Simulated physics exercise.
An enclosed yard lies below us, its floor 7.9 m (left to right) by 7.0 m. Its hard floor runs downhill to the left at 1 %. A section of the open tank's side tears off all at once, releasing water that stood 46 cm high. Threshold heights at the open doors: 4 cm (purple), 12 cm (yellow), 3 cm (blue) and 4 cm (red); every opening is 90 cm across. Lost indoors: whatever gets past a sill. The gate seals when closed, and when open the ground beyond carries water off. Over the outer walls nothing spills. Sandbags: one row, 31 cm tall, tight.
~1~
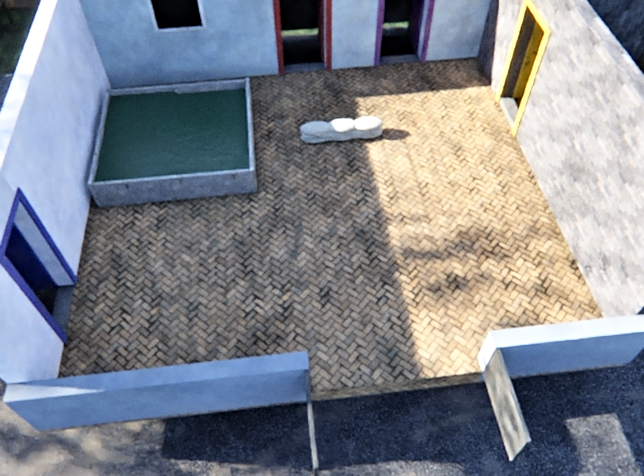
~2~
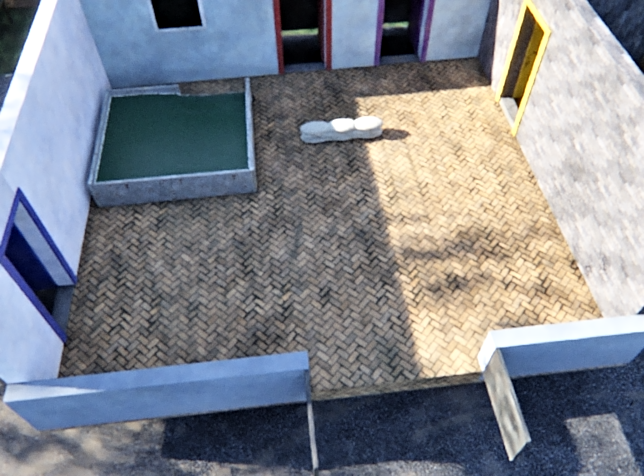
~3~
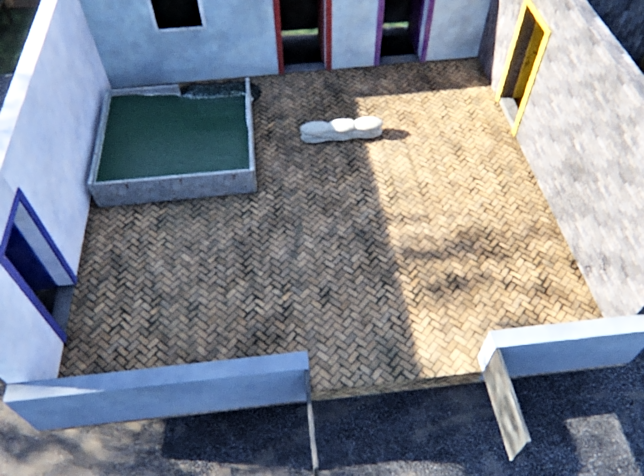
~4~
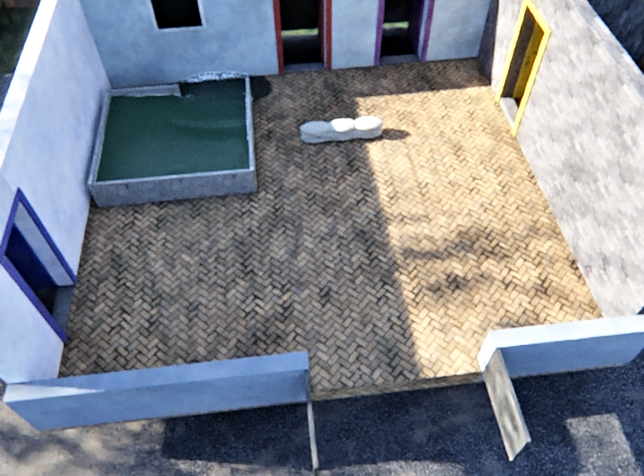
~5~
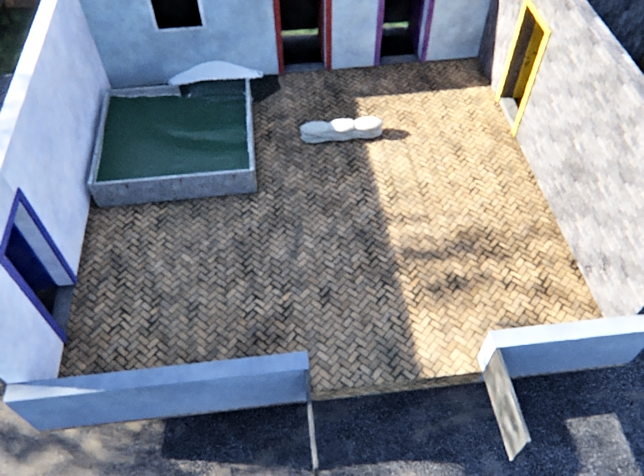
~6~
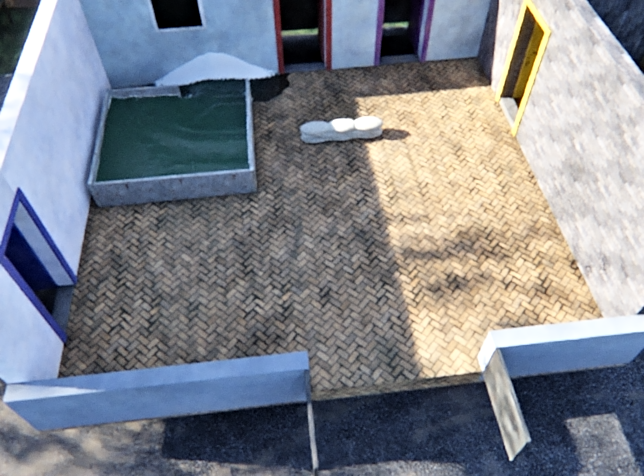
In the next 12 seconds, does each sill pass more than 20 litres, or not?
The purple door overtops the limit. The yellow door remains shy of the limit. The blue door remains shy of the limit. The red door overtops the limit.
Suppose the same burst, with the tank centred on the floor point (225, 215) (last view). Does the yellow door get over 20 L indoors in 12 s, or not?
Yellow: Within limit.
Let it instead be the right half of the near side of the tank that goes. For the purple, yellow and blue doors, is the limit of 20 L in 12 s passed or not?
In that case, purple door: Less than that, yellow door: Less than that, blue door: More than that.
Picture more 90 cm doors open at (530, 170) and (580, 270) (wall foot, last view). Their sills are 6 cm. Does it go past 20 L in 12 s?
In the order given, lower then lower.
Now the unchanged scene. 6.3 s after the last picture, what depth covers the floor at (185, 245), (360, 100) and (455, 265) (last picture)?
Depth readings in turn - 0, 3, 2 cm.
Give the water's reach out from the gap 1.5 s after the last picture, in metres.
Distance: Approx. 4.2 m.
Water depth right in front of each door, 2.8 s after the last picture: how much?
Door by door, in cm: Purple reads 4, yellow reads 9, blue reads 1, red reads 9.
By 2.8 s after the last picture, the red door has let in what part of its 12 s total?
Some 45 per cent by then.
Then, 0.7 s after the last picture water covers 5 % of the floor and is deepest (38 cm) near (215, 82); purple door not reached, yellow door not reached, blue door not reached, red door 8 cm at the sill, 0 L in.
Then, 1.5 s after the last picture water covers 15 % of the floor and is deepest (38 cm) near (215, 82); purple door 3 cm at the sill, 0 L in, yellow door not reached, blue door not reached, red door 10 cm at the sill, 7 L in.
Then, 2.8 s after the last picture water covers 30 % of the floor and is deepest (34 cm) near (119, 96); purple door 4 cm at the sill, 0 L in, yellow door 9 cm at the sill, 0 L in, blue door 1 cm at the sill, 0 L in, red door 9 cm at the sill, 29 L in.
Then, 6.3 s after the last picture water covers 55 % of the floor and is deepest (20 cm) near (117, 107); purple door 4 cm at the sill, 0 L in, yellow door 7 cm at the sill, 2 L in, blue door 2 cm at the sill, 0 L in, red door 6 cm at the sill, 54 L in.
Then, 11.3 s after the last picture water covers 90 % of the floor and is deepest (16 cm) near (112, 91); purple door 7 cm at the sill, 36 L in, yellow door 5 cm at the sill, 2 L in, blue door 3 cm at the sill, 1 L in, red door 5 cm at the sill, 65 L in.
